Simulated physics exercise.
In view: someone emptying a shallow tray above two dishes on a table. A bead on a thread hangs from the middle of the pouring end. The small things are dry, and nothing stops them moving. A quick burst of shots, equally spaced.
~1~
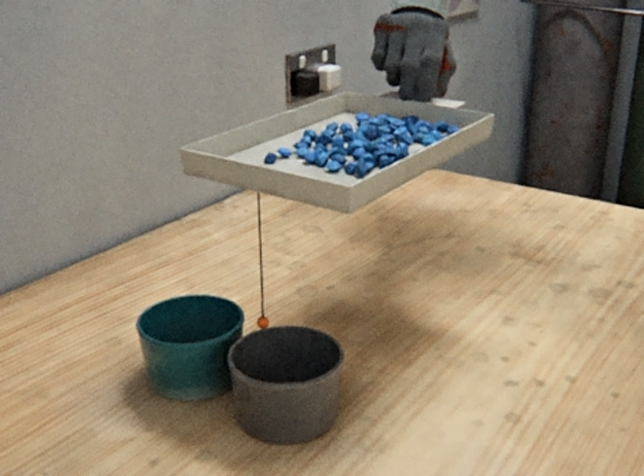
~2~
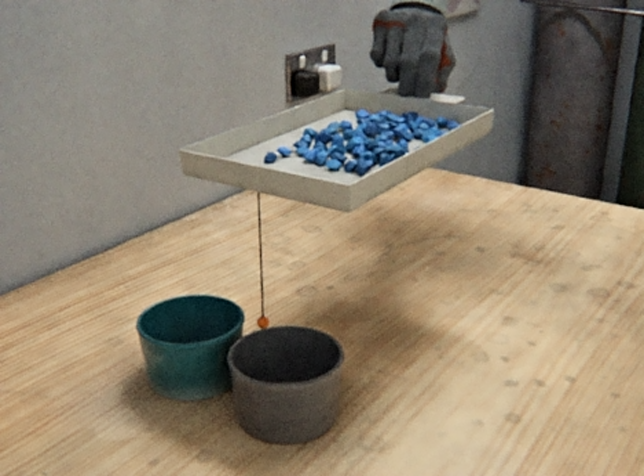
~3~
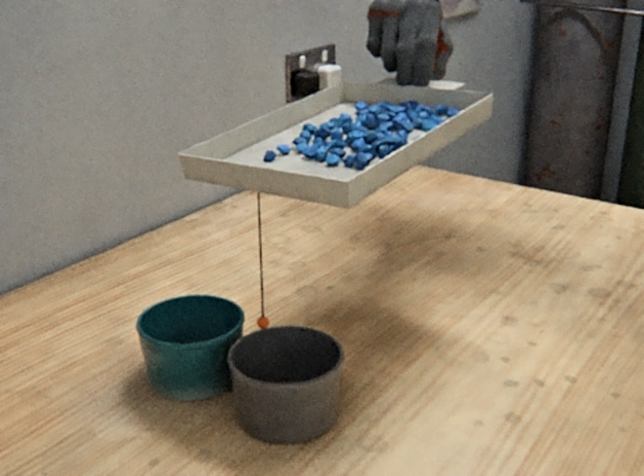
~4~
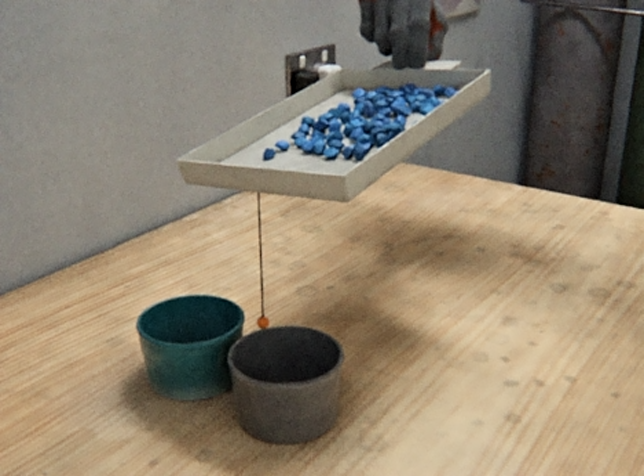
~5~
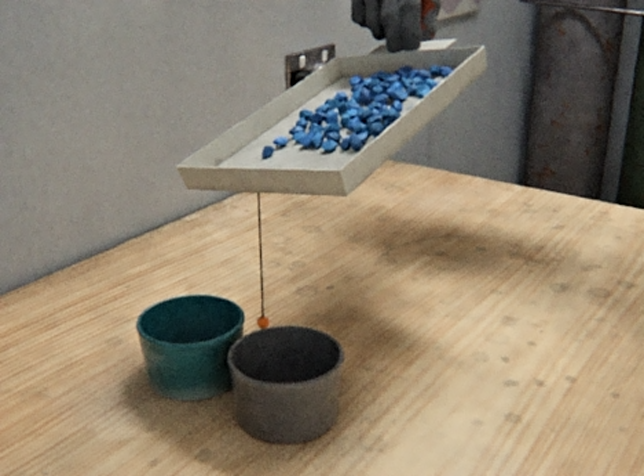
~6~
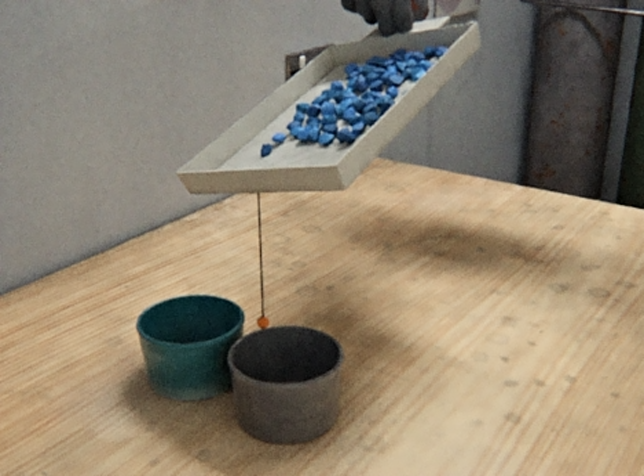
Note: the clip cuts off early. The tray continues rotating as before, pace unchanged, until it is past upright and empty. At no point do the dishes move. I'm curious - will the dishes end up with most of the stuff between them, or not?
Yes, more than half of it.
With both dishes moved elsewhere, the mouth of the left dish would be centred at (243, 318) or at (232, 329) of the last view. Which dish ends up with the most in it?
Trial one goes to the left of the two, trial two to the left of the two.
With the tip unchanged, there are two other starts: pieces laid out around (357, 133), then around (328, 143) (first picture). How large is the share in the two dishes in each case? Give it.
90 % and 100 %.
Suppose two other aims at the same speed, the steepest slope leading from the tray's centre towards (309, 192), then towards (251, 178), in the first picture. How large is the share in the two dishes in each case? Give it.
First some 30, then 40 per cent.
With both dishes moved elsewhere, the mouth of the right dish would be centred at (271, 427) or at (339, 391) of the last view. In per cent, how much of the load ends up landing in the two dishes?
Trial 1 around 0 percent, trial 2 around 0 percent.
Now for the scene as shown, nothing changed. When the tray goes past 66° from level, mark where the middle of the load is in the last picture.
(223, 164).
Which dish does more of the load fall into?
The one to the left.
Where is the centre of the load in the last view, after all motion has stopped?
Somewhere around (197, 356) in the final view.
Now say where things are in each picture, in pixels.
The first frame shows corners of the pouring end (183, 148) and (349, 185), level; middle of the load (382, 143), aquarium stones; left dish (156, 364); right dish (252, 404); bead on its thread (263, 322).
The second frame shows corners of the pouring end (182, 149) and (349, 184), level; middle of the load (382, 140).
The third frame shows corners of the pouring end (181, 153) and (347, 180), tipped barely, lowest at the left corner; middle of the load (382, 132).
The fourth frame shows corners of the pouring end (180, 159) and (343, 174), tipped a little, lowest at the left corner; middle of the load (380, 119).
The fifth frame shows corners of the pouring end (179, 165) and (339, 169), tipped clearly, lowest at the left corner; middle of the load (376, 107).
The sixth frame shows corners of the pouring end (179, 171) and (334, 164), tipped clearly, lowest at the left corner; middle of the load (369, 96); left dish (156, 364); right dish (252, 404).
Just after the last frame, tray tipped steeply; almost all on the tray; about a tenth in the air.
A moment on, tray tipped past a quarter turn; roughly a quarter on the tray; roughly two thirds in the left dish; about a tenth outside both; about a tenth in the air.
Further on, tray tipped past a quarter turn; almost all in the left dish; about a tenth outside both.
When it is over, tray tipped past a quarter turn; not one in the right dish; almost all in the left dish; about a tenth outside both.
